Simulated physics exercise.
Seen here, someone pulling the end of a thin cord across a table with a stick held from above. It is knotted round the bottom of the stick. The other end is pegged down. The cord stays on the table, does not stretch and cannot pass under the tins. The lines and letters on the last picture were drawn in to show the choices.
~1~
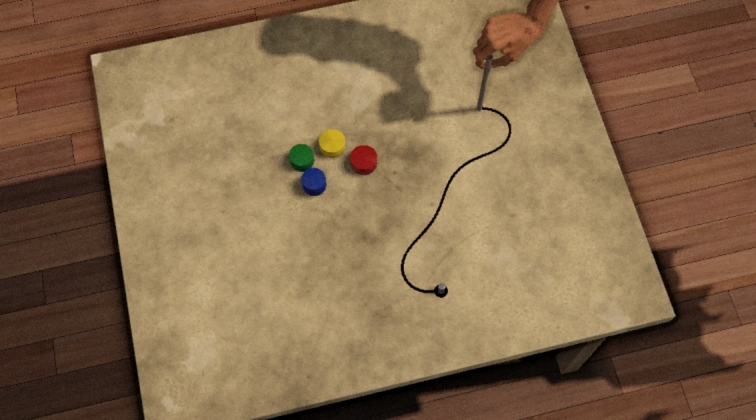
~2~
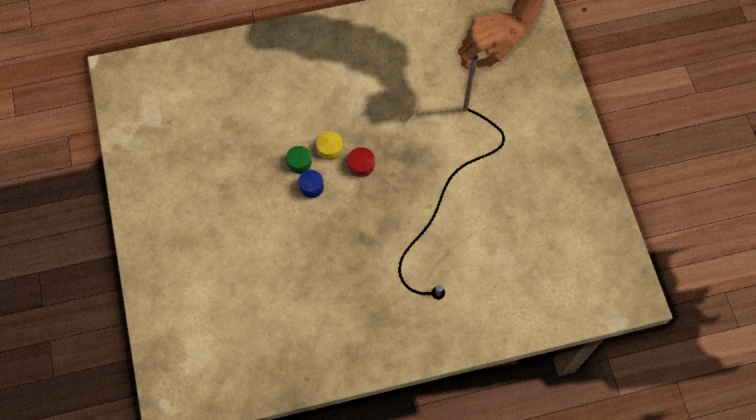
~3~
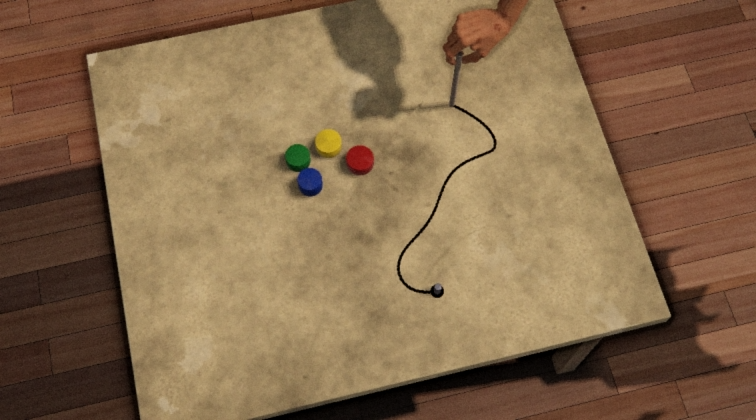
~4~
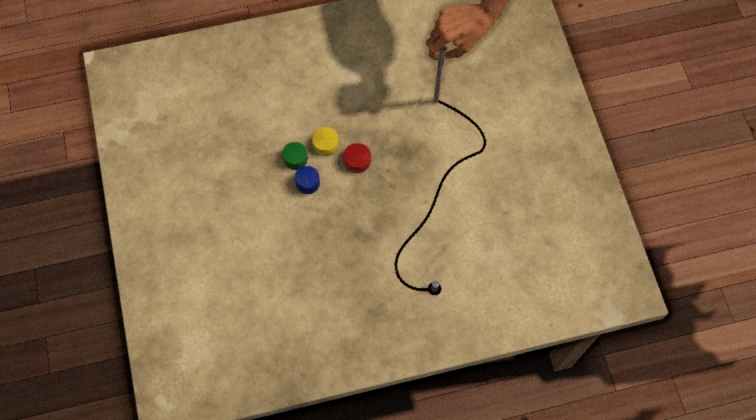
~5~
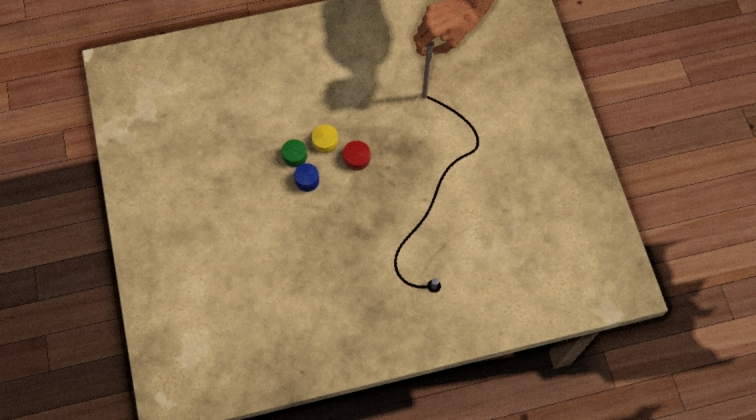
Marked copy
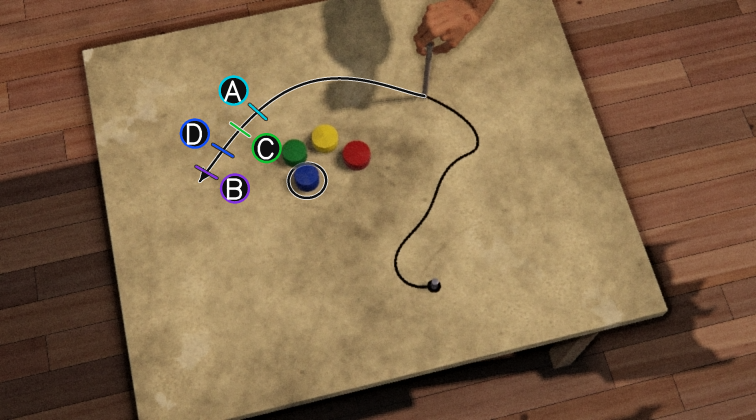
On a worn tabletop, a hand with a stick drags one end of a pegged black cord leftward past four coloured tins.
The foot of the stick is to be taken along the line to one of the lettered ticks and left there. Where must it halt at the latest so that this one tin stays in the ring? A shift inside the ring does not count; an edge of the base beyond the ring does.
It should halt at D.
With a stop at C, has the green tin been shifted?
No.
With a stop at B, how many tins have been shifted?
By then, four.
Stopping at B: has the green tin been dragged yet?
Yes.
On the copy, A at (258, 112); B at (206, 172); C at (240, 130); D at (223, 150); the ring at (307, 181); the route from (425, 96) via (290, 89) to (200, 181).
On D. First, foot of the stick (347, 79); blue tin (307, 178).
Then, foot of the stick (270, 102); blue tin (307, 178).
Finally, foot of the stick (223, 151); yellow tin (319, 157); blue tin (307, 178); red tin (341, 170); the blue tin is still in its ring.
By contrast, A is safe but short; B drags the ringed tin to (298, 191); C is safe but short.
